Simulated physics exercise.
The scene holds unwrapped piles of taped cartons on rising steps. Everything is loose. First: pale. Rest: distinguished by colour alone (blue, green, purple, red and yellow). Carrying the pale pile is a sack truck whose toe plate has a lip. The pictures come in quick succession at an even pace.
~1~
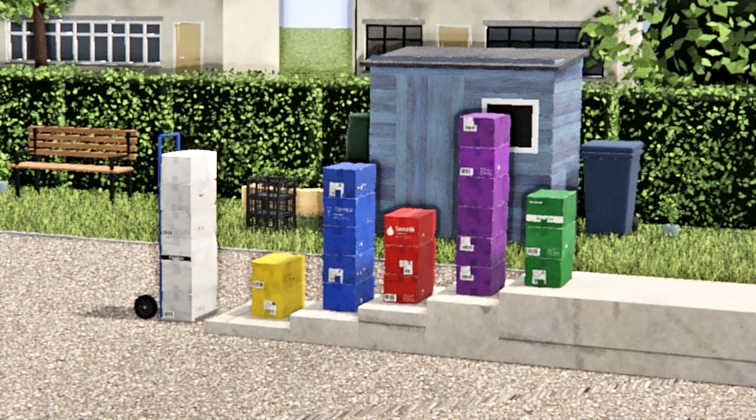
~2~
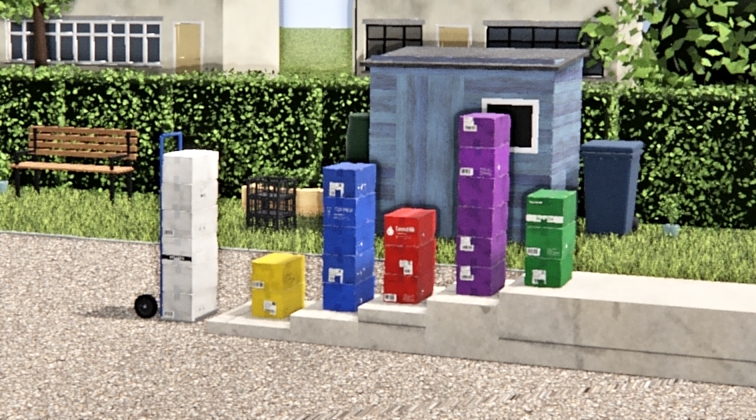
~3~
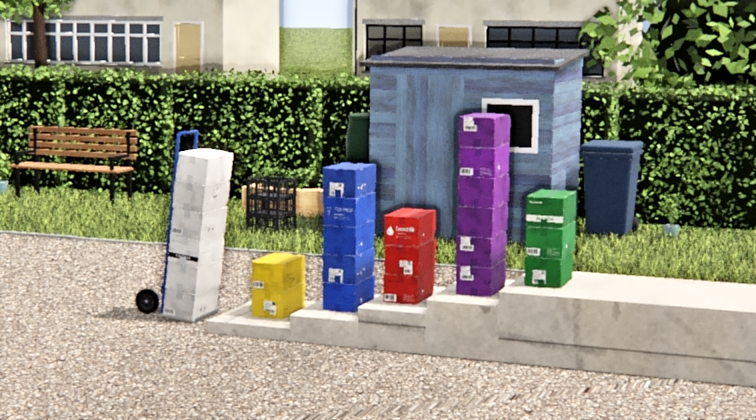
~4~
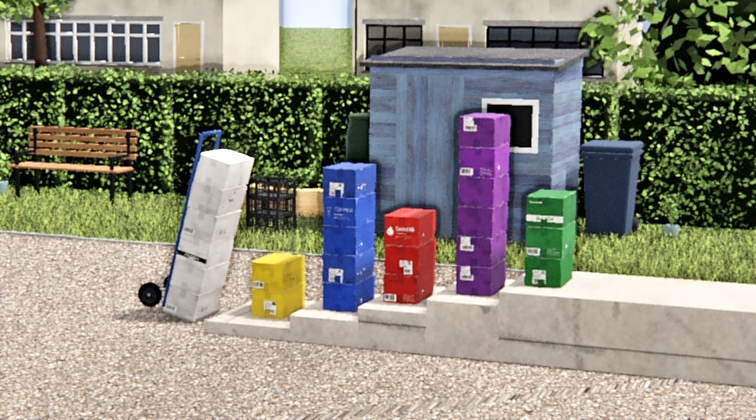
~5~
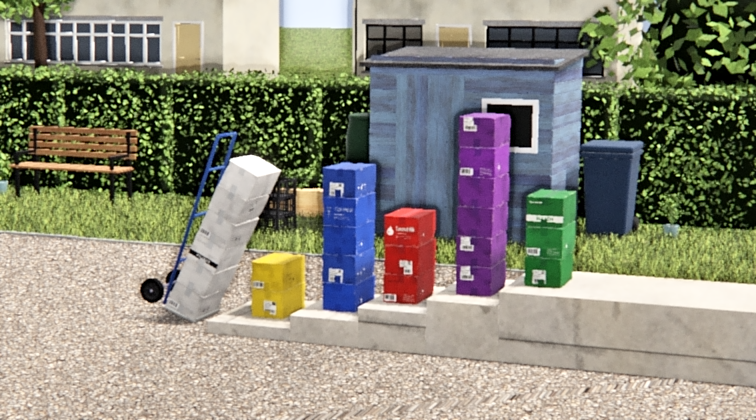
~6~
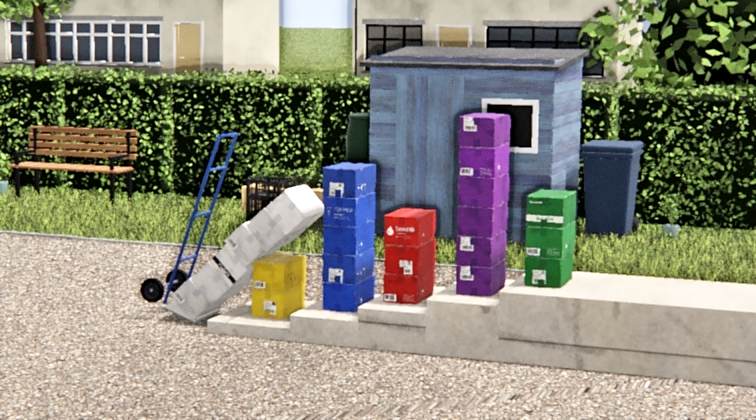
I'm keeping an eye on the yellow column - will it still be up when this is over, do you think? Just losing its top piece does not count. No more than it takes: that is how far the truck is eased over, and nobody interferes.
Yes, holds together.
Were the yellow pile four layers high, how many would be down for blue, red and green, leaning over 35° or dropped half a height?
By colour, that gives blue at 1, red at 0 and green at 0.
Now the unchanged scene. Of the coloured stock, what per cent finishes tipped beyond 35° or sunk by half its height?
Roughly 0 percent.
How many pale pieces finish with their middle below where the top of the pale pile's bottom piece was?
Pale pieces: 1.
Soon after the last picture, 6 of the pale pile down; none of the 2 yellow cartons down (0 of 19 in all colours); top yellow carton shifted a little.
A little later, 6 of the pale pile down; none of the 2 yellow cartons down (0 of 19 in all colours); top yellow carton shifted a little; top blue carton shifted a little.
At rest, 6 of the pale pile down; none of the 2 yellow cartons down (0 of 19 in all colours); top yellow carton shifted a little; top blue carton shifted a little. As the last picture would show them, middles, top yellow carton near (287, 273), top blue carton near (352, 180).
